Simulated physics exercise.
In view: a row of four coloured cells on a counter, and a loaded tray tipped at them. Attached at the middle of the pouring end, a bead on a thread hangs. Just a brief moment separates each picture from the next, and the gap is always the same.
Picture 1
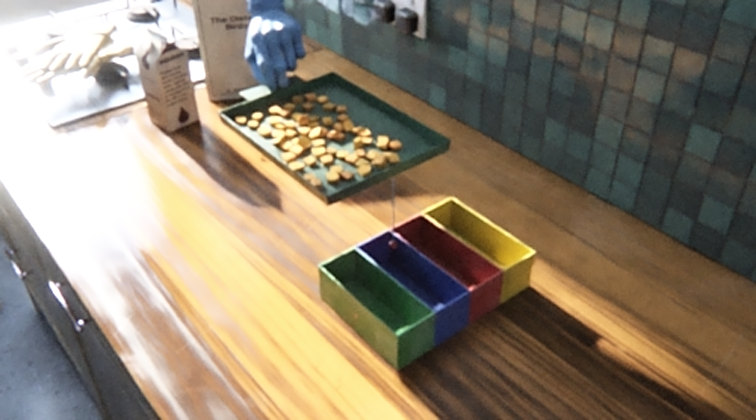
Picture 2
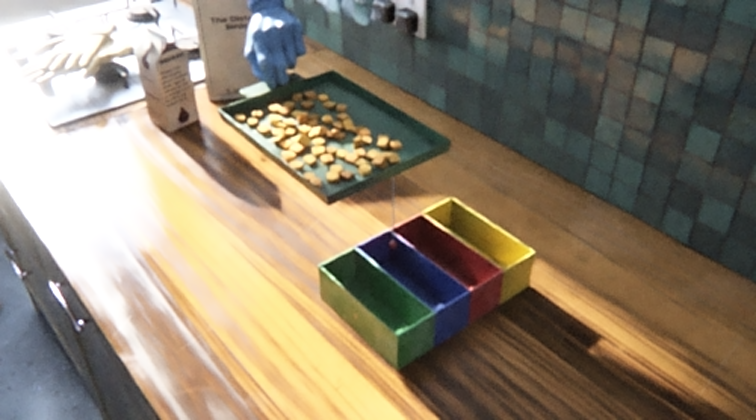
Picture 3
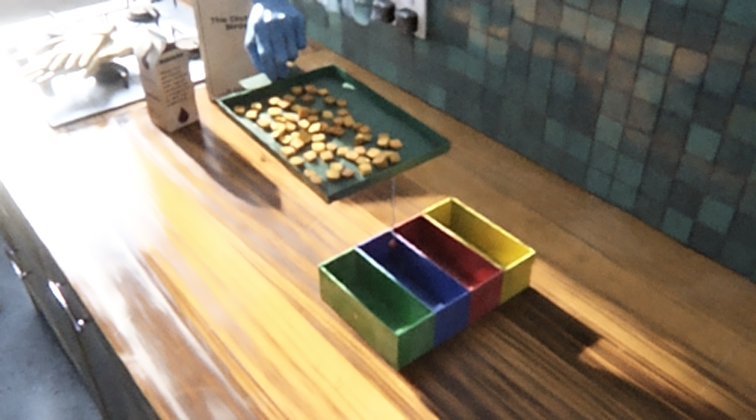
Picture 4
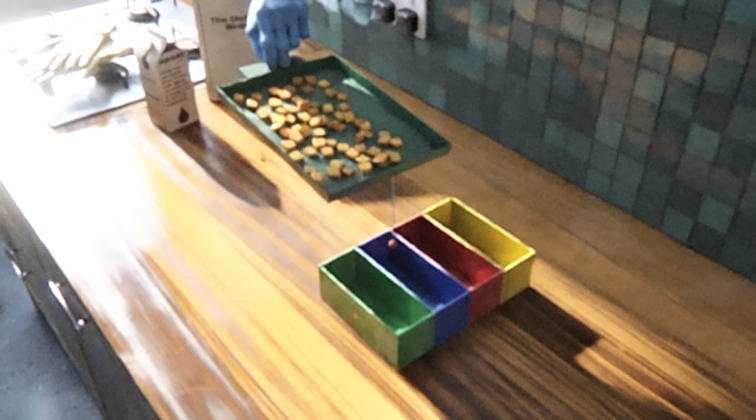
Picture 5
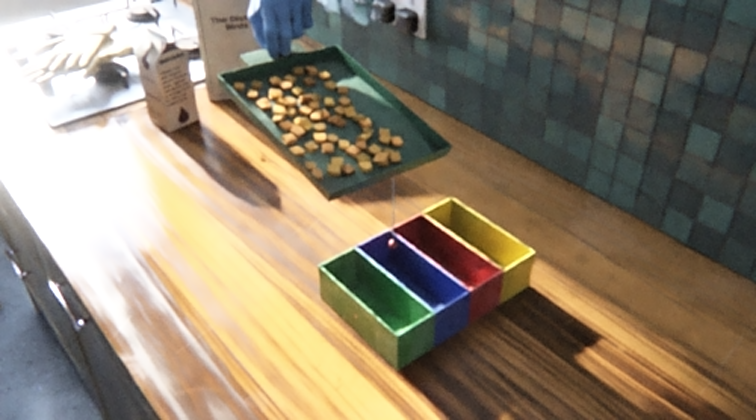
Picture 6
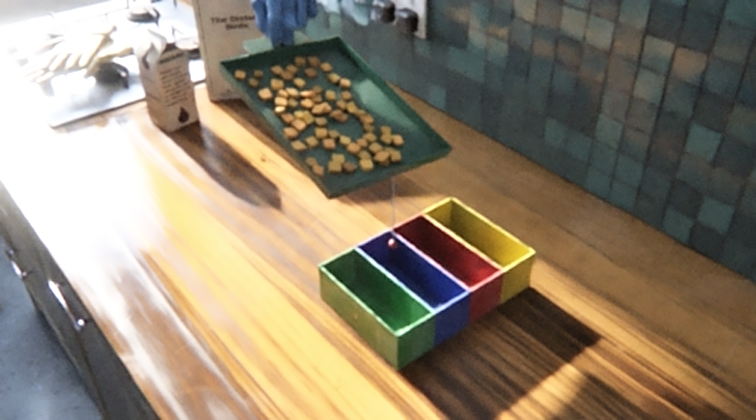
On a sunlit wooden counter beside a tiled wall, a blue-gloved hand holds the far end of a green tray of small golden cereal squares above a box with green, blue, red and yellow cells. The hand gradually raises that end, steepening the tray's slant, while the pieces shift only slightly.
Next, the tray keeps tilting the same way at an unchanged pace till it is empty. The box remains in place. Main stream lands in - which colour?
Red cell.
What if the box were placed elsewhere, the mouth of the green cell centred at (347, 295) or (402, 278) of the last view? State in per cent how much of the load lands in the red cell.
That makes 40 per cent, followed by 40 per cent.
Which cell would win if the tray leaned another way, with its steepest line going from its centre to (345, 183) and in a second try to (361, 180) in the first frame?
First: The green cell, second: The green one.
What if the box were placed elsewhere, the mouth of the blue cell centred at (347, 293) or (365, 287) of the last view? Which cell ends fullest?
In the first case it's that yellow cell, in the second it's yellow.
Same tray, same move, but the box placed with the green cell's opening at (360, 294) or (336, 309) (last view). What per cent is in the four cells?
First some 100, then 80 per cent.
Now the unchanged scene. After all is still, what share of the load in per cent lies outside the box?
Roughly 0 percent of the load.
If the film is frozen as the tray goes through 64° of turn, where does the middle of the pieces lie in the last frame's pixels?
In the last view the centre sits at roughly (400, 134).
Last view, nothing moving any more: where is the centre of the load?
Near (447, 287).
Soon, tray tipped steeply; nearly all on the tray; a stray few falling or outside the box.
A while on, tray tipped past a quarter turn; nearly all on the tray; a stray few in the red cell; a stray few in the yellow cell; a stray few falling or outside the box.
Towards the end, tray tipped past a quarter turn; about half in the red cell; about a quarter in the blue cell; about a quarter in the yellow cell; a stray few in the green cell; a stray few falling or outside the box.
Finally, tray tipped past a quarter turn; about half in the red cell; about a quarter in the blue cell; about a quarter in the yellow cell; a stray few in the green cell; a stray few outside the box.
